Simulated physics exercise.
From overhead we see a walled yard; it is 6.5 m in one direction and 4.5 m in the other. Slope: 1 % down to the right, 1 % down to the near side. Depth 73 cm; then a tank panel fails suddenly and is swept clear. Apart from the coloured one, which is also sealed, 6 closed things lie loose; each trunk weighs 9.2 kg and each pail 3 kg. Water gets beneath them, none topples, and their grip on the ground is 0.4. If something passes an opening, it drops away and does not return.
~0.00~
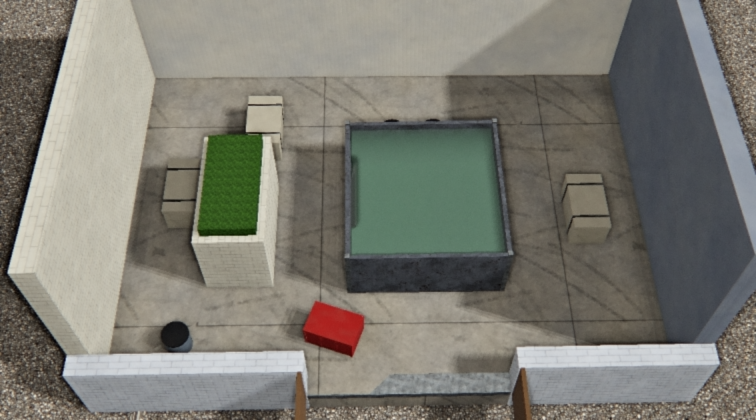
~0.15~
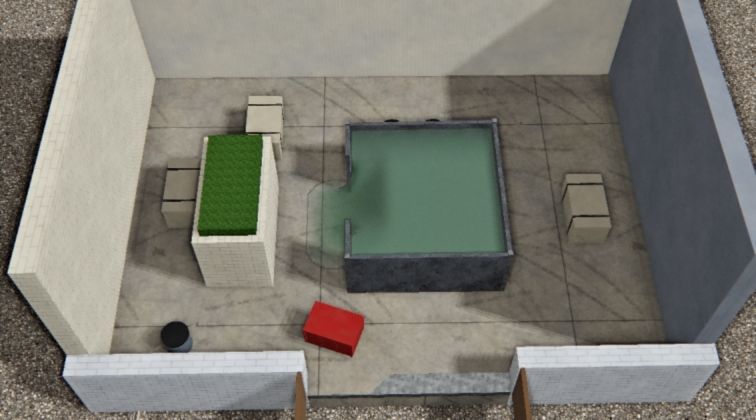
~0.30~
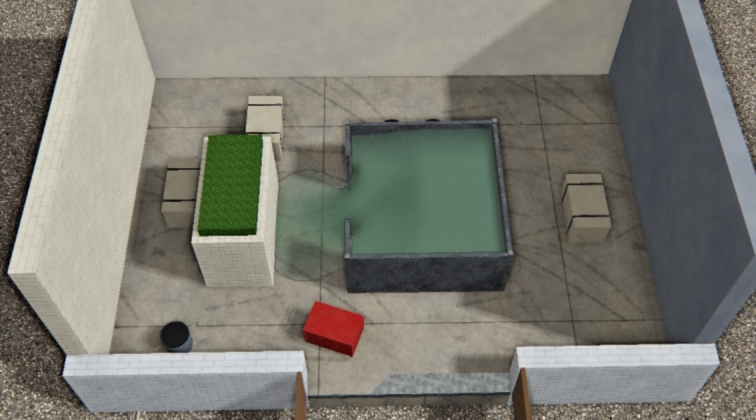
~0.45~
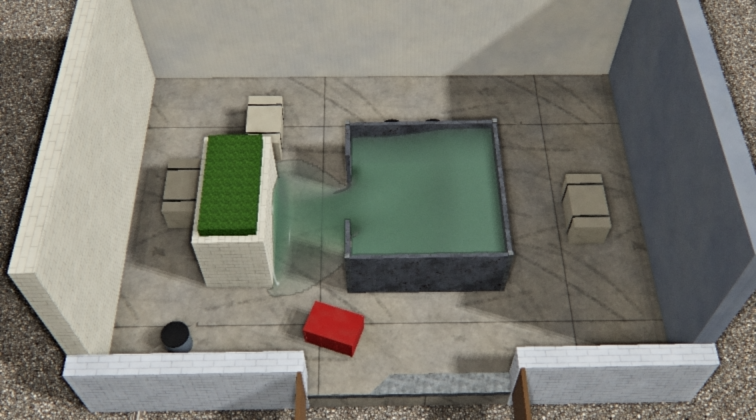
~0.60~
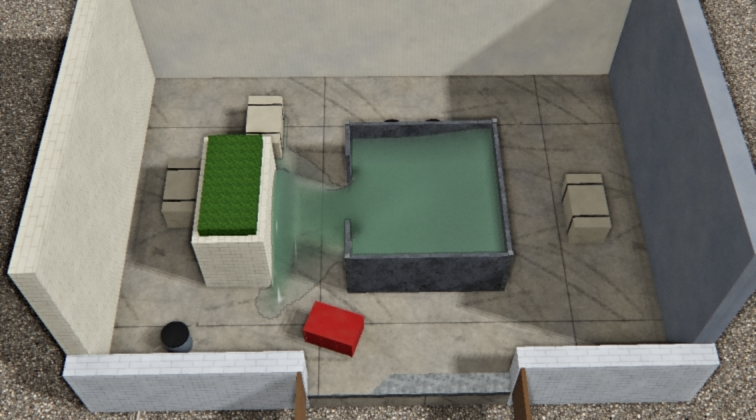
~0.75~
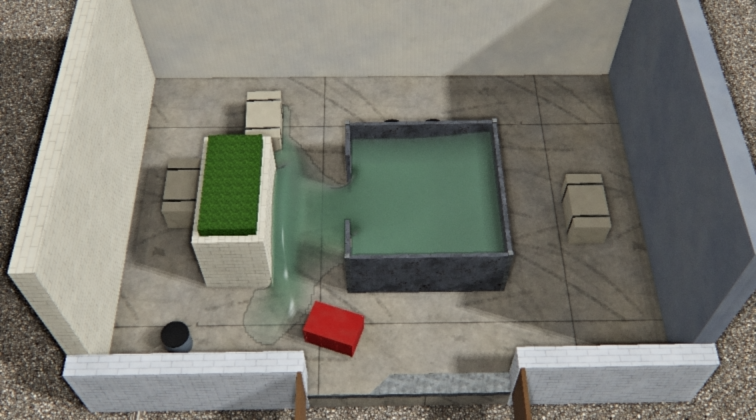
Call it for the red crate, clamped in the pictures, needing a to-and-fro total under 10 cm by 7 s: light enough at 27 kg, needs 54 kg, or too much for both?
Too much for both.
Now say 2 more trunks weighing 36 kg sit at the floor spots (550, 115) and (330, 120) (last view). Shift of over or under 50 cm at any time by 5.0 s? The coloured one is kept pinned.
In turn: Under, over.
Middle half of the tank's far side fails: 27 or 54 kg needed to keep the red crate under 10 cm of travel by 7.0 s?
Answer: The small one.
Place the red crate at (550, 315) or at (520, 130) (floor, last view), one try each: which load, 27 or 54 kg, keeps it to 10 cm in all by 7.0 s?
At the first place the small mass does it, and at the second the small mass does it.
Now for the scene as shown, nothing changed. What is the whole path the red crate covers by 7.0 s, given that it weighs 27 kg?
Path length near 150 cm.
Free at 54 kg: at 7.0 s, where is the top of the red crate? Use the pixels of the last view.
I'd look near (394, 362).
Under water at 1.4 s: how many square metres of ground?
Around 12.0 m2 of it.
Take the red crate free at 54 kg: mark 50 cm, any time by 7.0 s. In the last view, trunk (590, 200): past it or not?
Below the mark.
After 1.4 s the red crate would be 19 cm from its start with 27 kg and 4 cm from its start with 54 kg; 8 cm of water round it then.
After 3.1 s the red crate would be gone out with 27 kg and 82 cm from its start with 54 kg; 8 cm of water round it then.
After 4.9 s the red crate would be gone out with 27 kg and 84 cm from its start with 54 kg; 6 cm of water round it then.
After 7.0 s the red crate would be gone out with 27 kg and 84 cm from its start with 54 kg; 5 cm of water round it then.
